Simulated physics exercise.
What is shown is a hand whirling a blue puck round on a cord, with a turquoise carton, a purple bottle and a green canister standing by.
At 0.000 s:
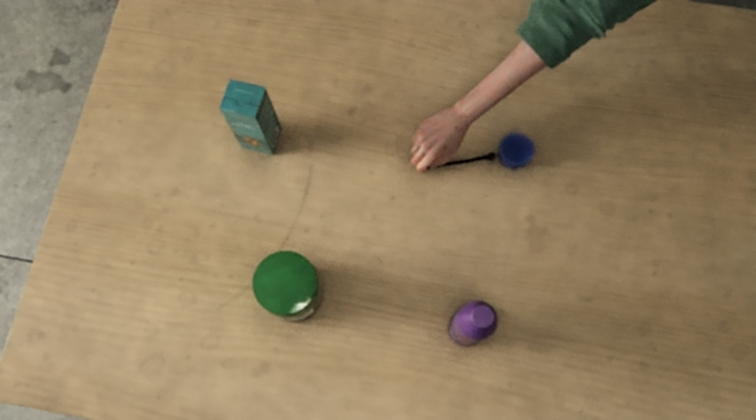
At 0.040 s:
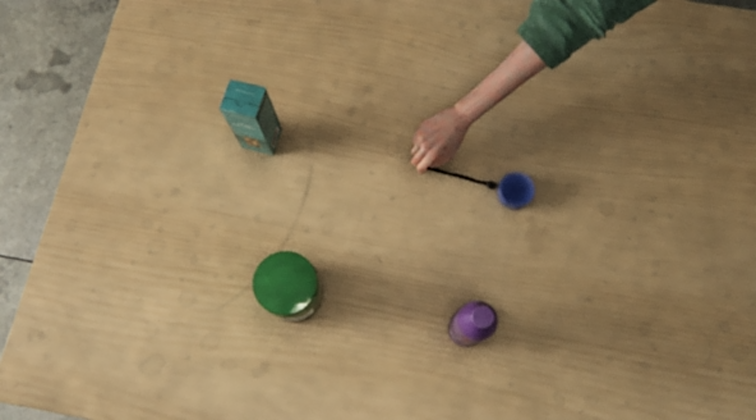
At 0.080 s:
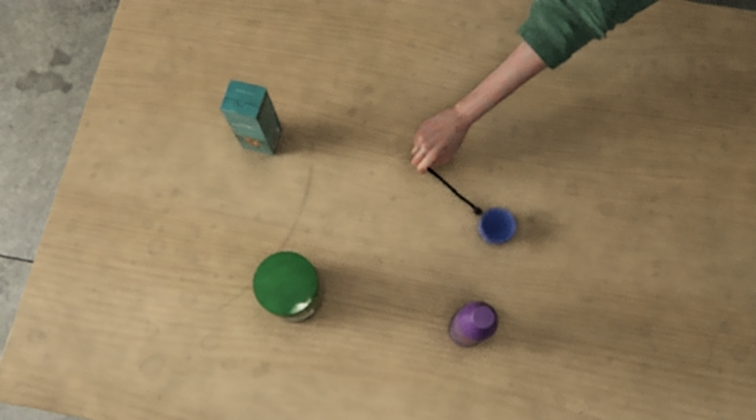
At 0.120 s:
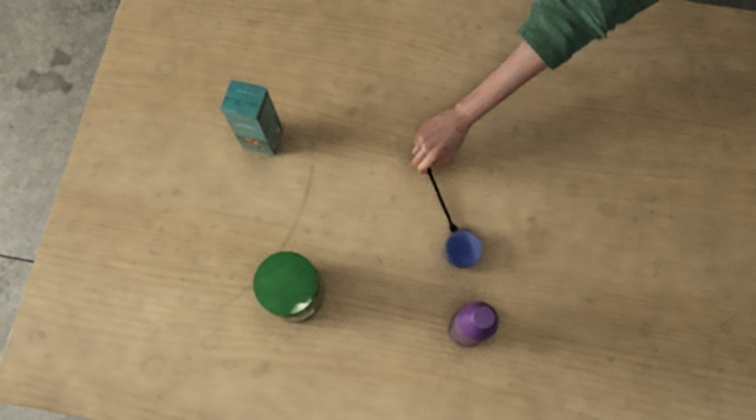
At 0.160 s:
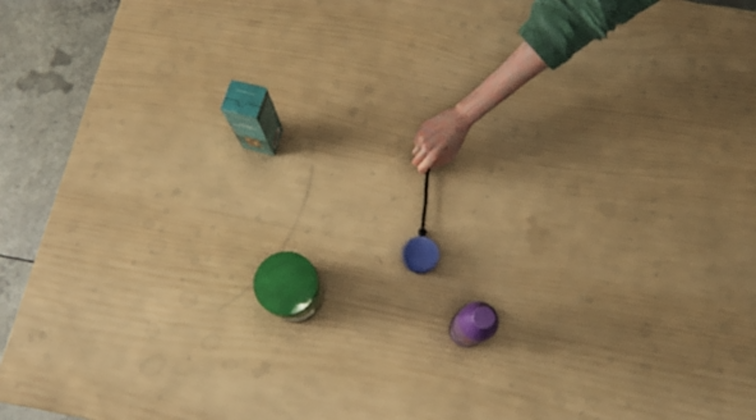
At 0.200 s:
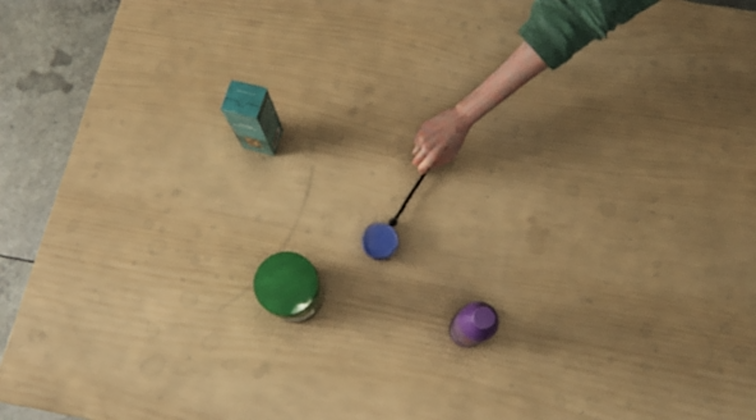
Blue puck on a black cord swinging clockwise around a hand above a wooden table, passing a purple bottle toward the left.
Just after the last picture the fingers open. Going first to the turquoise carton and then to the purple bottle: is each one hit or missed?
First to last, the turquoise carton is hit, the purple bottle is missed.
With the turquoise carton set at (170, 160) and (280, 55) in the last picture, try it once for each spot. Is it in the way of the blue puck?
Trial 1: No collision; trial 2: No collision.
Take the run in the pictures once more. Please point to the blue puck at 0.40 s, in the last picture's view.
Roughly at (268, 146).
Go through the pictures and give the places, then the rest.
In the first frame, blue puck (517, 149); turquoise carton (242, 98); purple bottle (483, 316); green canister (284, 282).
In the second frame, blue puck (517, 189).
In the third frame, blue puck (498, 225).
In the fourth frame, blue puck (464, 249).
In the fifth frame, blue puck (421, 254).
In the sixth frame, blue puck (380, 240); turquoise carton (244, 98); purple bottle (484, 317); green canister (285, 283); going round clockwise.
By 0.28 s, puck near (319, 190).
By 0.40 s, puck near (268, 146); turquoise carton pushed aside.
When it is over, puck near (257, 136); turquoise carton pushed aside. The turquoise carton takes the knock and the purple bottle stays untouched.
